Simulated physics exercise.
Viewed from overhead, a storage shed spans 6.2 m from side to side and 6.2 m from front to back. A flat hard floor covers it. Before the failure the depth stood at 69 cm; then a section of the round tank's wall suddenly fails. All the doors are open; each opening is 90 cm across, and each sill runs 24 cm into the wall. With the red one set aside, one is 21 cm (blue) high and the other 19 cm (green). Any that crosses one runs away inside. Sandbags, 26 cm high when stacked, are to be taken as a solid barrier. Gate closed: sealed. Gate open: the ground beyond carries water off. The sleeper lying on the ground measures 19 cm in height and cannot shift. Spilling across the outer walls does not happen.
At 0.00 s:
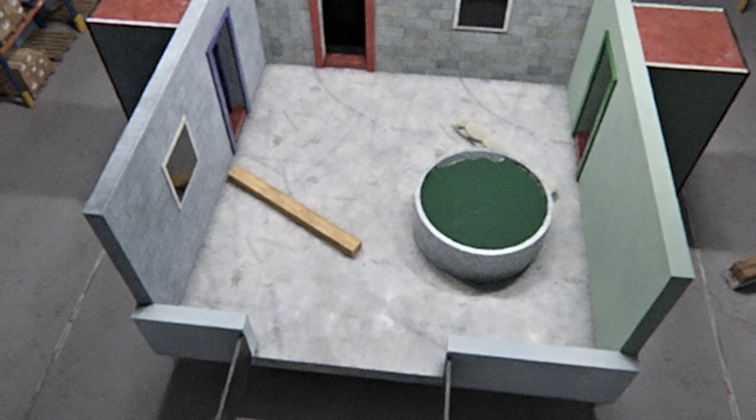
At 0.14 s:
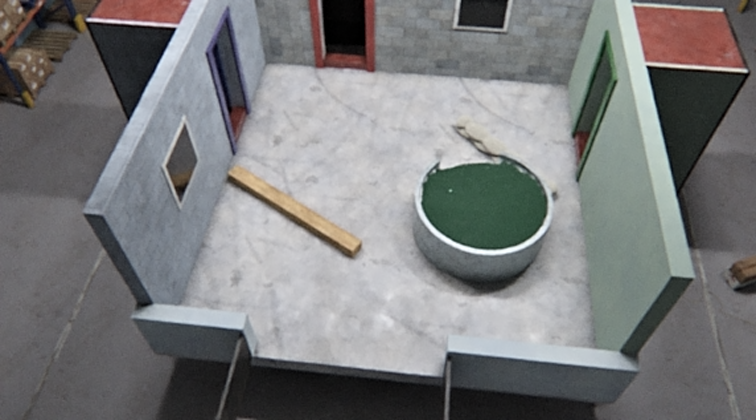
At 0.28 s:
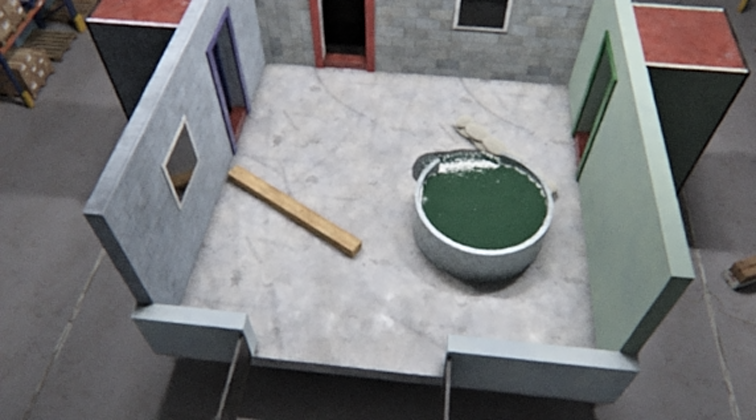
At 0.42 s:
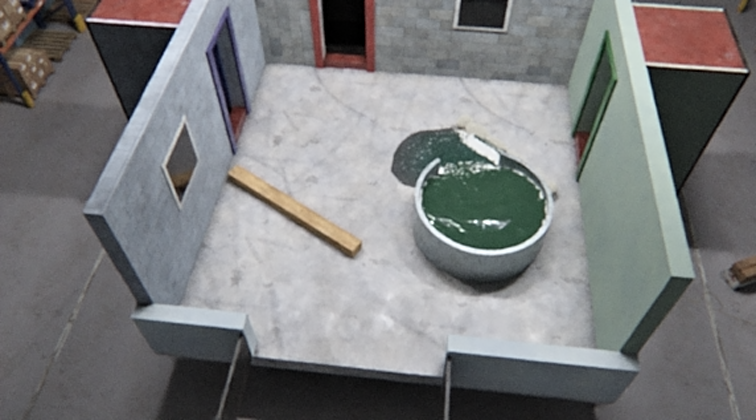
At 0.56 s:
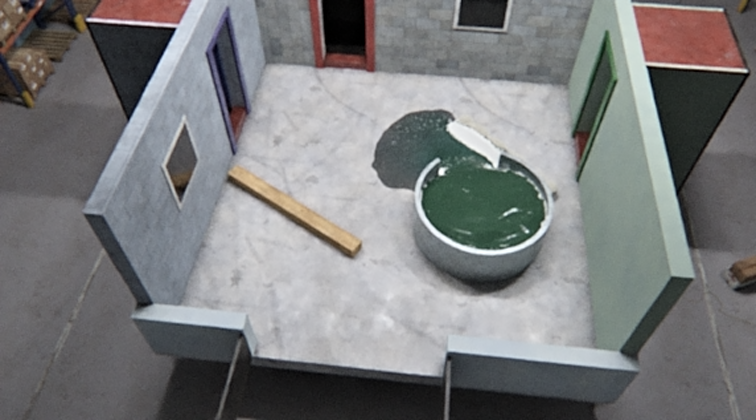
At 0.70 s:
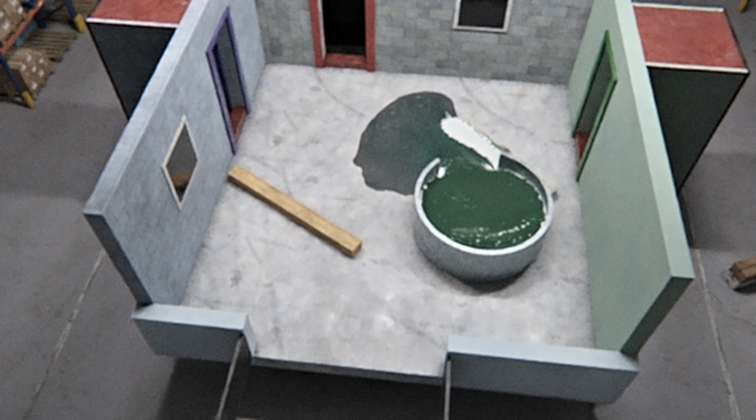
In a roofless shed, dark green liquid pours from a round tank's far side and spreads left.
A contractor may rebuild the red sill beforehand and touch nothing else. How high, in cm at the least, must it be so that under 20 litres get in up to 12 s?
It would need to be roughly 17 cm high.
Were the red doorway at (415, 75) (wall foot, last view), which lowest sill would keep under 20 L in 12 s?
It needs roughly 20 cm.
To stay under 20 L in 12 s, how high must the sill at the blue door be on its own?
Roughly 11.0 cm at the blue door.
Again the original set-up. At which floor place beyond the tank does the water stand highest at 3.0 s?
Check close to (270, 77).
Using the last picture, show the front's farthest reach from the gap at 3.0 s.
(266, 65).
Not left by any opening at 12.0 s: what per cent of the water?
I'd put it at about 90 per cent.
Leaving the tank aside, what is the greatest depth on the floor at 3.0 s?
Around 37 centimetres.
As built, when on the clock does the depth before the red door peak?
About 1.8 seconds.
After 1.4 s water covers 25 % of the floor, deepest (40 cm) near (483, 160); 12 cm at the red door, 0 litres in over its 18 cm sill.
After 3.0 s water covers 35 % of the floor, deepest (37 cm) near (270, 77); 18 cm at the red door, 10 litres in over its 18 cm sill.
After 12.0 s water covers 90 % of the floor, deepest (10 cm) near (239, 169); 8 cm at the red door, 12 litres in over its 18 cm sill.
At the red door as built, the water arrived by 1.4 s and peaked near 22 cm at 1.8 s.
Run again over the same 12 s with other heights there, 40 litres in over 14 cm, 8 litres over 19 cm. The limit of 20 litres is kept from about 17 cm up.
